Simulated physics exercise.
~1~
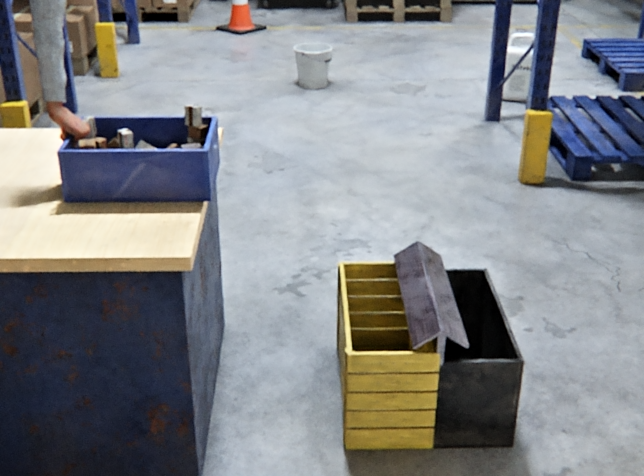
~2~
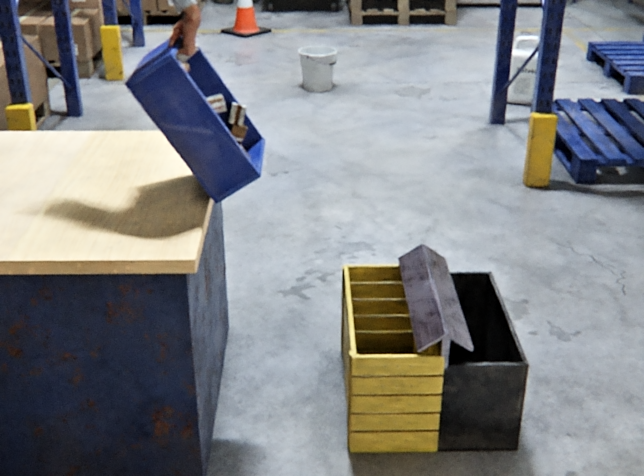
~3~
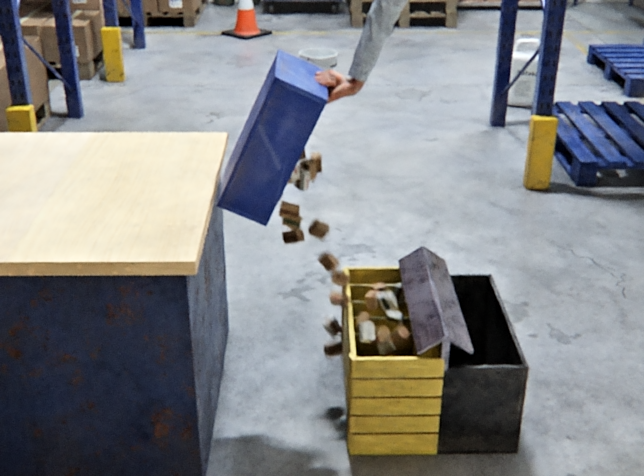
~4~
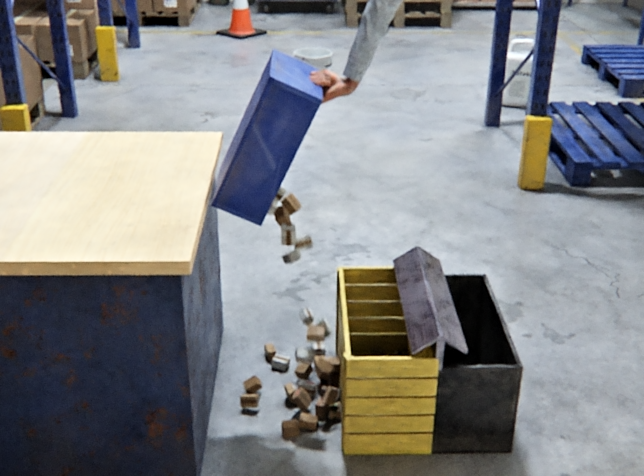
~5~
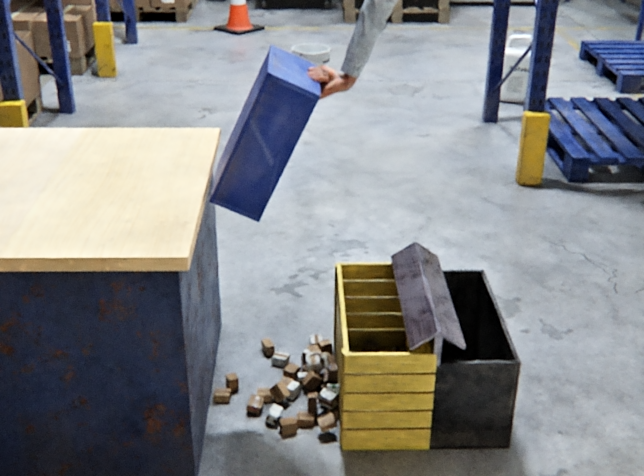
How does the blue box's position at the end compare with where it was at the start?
At the start the blue box sits upright on the bench top. By the end it is farther to the right, held steeply tipped past the bench's edge with its opening facing down.
